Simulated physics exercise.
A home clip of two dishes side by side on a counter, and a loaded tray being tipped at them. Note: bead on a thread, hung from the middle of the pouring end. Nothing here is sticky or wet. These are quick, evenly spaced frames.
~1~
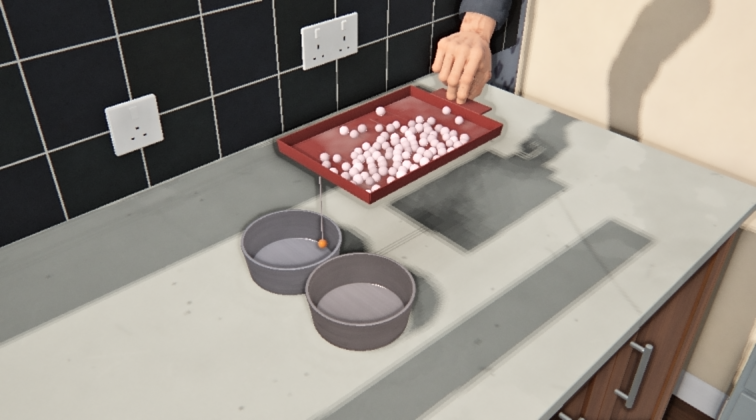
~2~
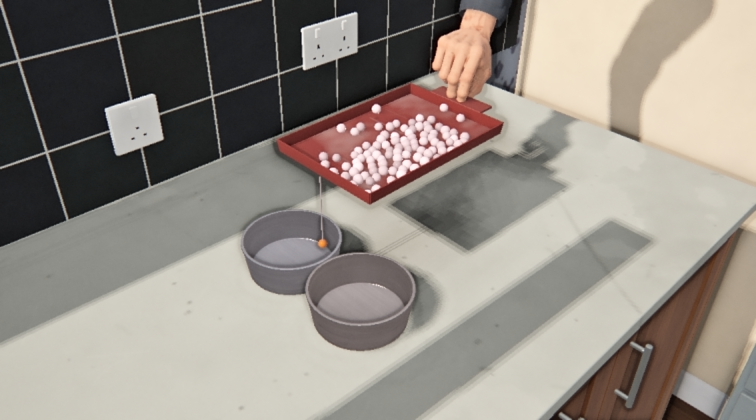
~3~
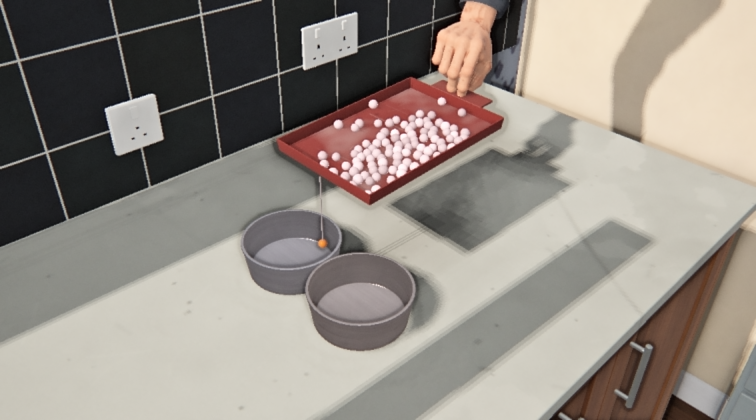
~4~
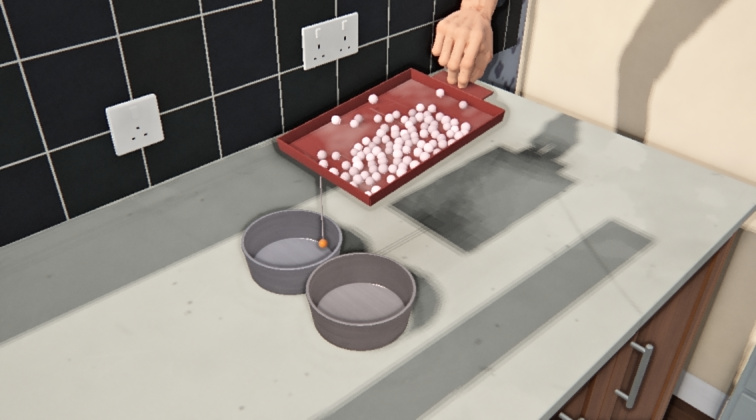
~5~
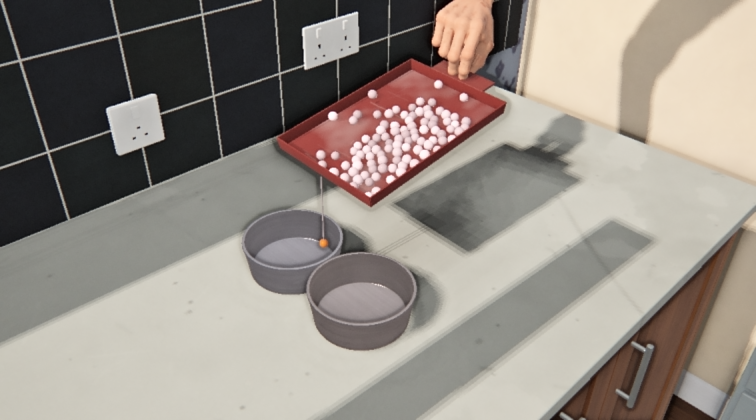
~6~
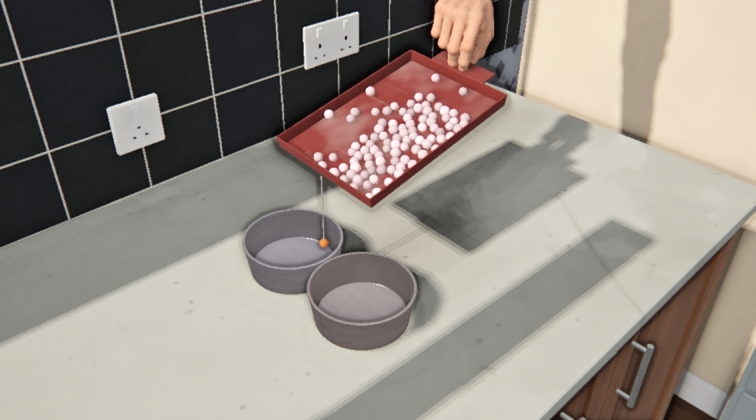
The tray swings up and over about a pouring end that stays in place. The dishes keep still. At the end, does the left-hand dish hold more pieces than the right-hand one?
I'd say the right dish gets the lion's share of it.
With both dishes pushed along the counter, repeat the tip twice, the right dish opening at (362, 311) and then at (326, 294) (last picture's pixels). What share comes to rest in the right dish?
Trial 1 80%, trial 2 100%.
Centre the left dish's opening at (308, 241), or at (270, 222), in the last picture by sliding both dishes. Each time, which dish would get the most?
Well, the first try goes to the rightward dish and the second to the rightward dish.
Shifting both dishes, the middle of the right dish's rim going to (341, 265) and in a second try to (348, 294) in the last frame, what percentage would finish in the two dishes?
Close to 70 in a hundred, followed by close to 100 in a hundred.
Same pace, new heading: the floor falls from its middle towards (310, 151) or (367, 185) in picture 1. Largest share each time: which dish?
First case: The dish at left. Second case: The dish at right.
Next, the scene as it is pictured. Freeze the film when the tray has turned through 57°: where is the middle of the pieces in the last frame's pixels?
Near the pixel (364, 157).
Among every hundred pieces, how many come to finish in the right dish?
My estimate is some 80 %.
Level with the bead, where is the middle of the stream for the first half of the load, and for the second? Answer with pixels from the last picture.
For the early half I get (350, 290), and for the late half (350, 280).
Just after the last frame, tray tipped steeply; almost all on the tray; just a few outside both.
A moment on, tray tipped right over; roughly a quarter on the tray; roughly half in the right dish; just a few outside both; roughly a third in the air.
Further on, tray tipped past a quarter turn; the larger part in the right dish; just a few in the left dish; roughly a quarter outside both.
When it is over, tray tipped past a quarter turn; the larger part in the right dish; just a few in the left dish; roughly a quarter outside both.
